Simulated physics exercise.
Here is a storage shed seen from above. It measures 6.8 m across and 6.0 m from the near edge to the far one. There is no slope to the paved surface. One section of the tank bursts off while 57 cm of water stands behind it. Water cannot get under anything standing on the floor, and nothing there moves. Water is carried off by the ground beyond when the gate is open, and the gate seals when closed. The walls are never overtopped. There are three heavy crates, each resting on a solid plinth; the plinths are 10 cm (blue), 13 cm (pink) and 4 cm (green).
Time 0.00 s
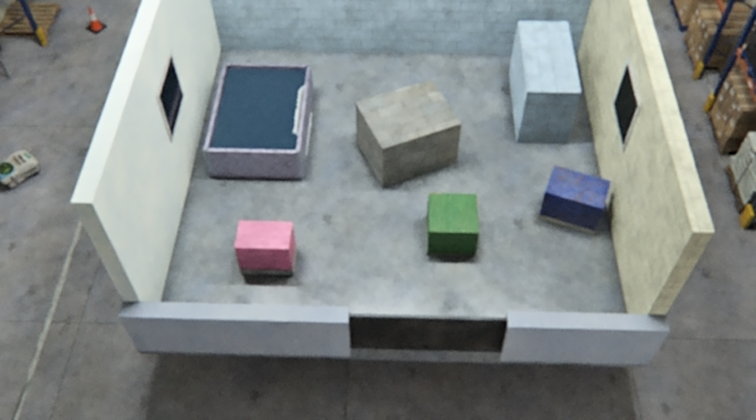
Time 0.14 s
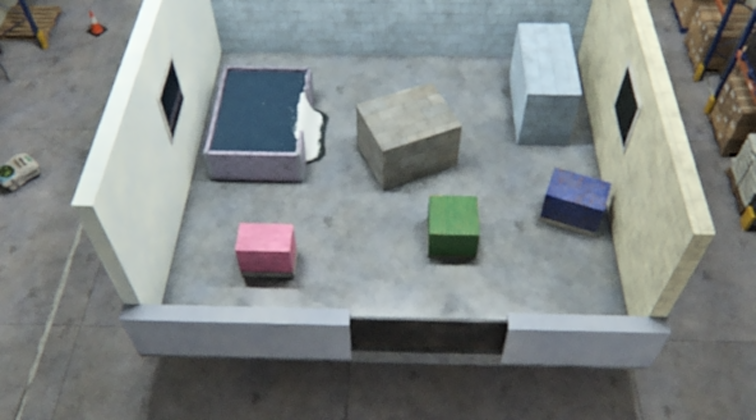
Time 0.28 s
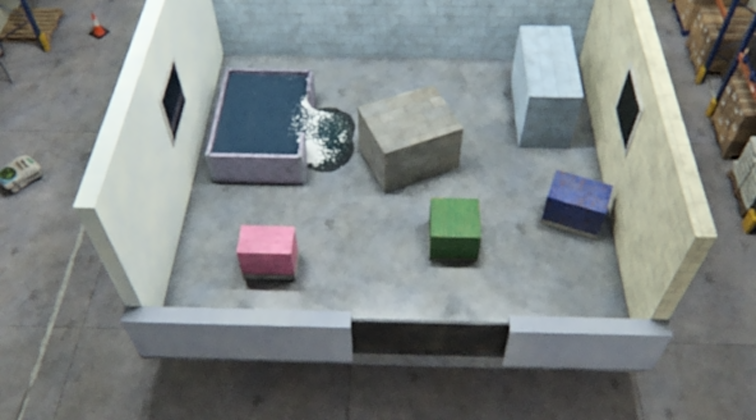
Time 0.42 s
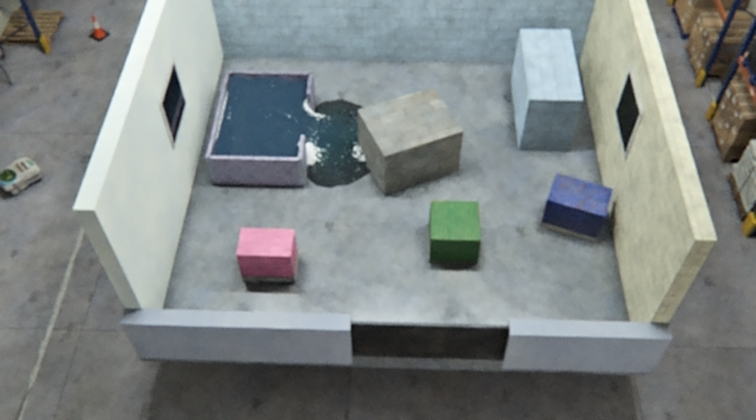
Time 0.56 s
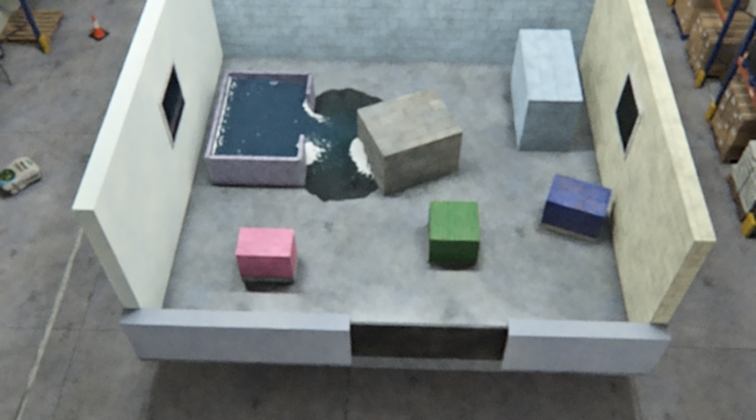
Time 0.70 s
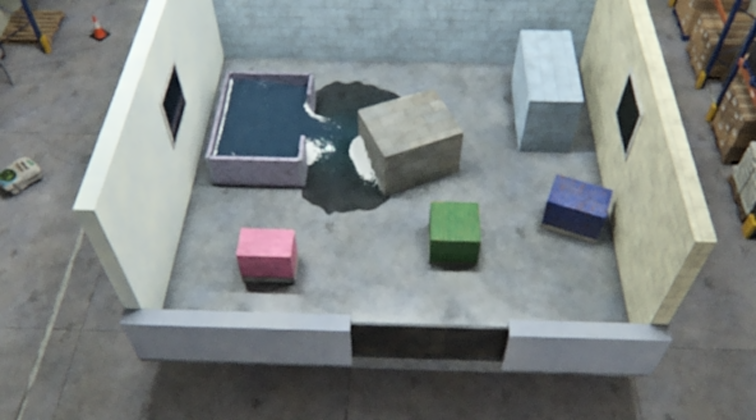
In a storage shed, water bursts from a tank's right side and spreads around a gray block.
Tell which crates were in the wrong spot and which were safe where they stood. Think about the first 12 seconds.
Blue crate wrong spot, pink crate safe spot, green crate wrong spot.
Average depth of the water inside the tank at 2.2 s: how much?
Depth, averaged: Around 27 centimetres.
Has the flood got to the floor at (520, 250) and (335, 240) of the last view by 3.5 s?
Not yet touched, then awash.
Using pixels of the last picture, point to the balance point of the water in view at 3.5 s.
Roughly (386, 145) in the last picture.
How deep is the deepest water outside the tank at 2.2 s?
Depth: Approx. 26 cm.
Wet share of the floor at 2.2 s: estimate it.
Wet share: Near 40 percent.
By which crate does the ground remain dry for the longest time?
The blue one.
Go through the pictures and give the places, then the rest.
The first picture shows still water, 57 cm deep, in the tank at (260, 109).
In the second picture, water pours out at (305, 129) and has run 0.6 m, to (314, 159); deepest outside 17 cm, 57 cm at the tank's back.
In the third picture, the front is at (345, 116), 0.8 m from the gap at (306, 132); 0.8 m2 of floor is under water; 57 cm left at the back of the tank.
In the fourth picture, water pours out at (306, 134) and has run 1.3 m, to (378, 130); deepest outside 28 cm, 52 cm at the tank's back.
In the fifth picture, water pours out at (306, 134) and has run 1.8 m, to (412, 133); deepest outside 40 cm, 48 cm at the tank's back.
In the sixth picture, water pours out at (306, 134) and has run 2.2 m, to (430, 127); deepest outside 48 cm, 48 cm at the tank's back.
After 1.4 s water covers 20 % of the floor and is deepest (34 cm) near (360, 153); blue plinth not reached, pink plinth not reached, green plinth reached.
After 2.2 s water covers 40 % of the floor and is deepest (26 cm) near (510, 71); blue plinth not reached, pink plinth reached, green plinth reached.
After 3.5 s water covers 50 % of the floor and is deepest (25 cm) near (579, 79); blue plinth not reached, pink plinth reached, green plinth reached.
After 7.0 s water covers 90 % of the floor and is deepest (14 cm) near (580, 208); blue plinth reached, pink plinth reached, green plinth reached.
After 12.0 s water covers 100 % of the floor and is deepest (7 cm) near (500, 346); highest at the blue plinth 16 cm, highest at the pink plinth 7 cm, highest at the green plinth 9 cm.
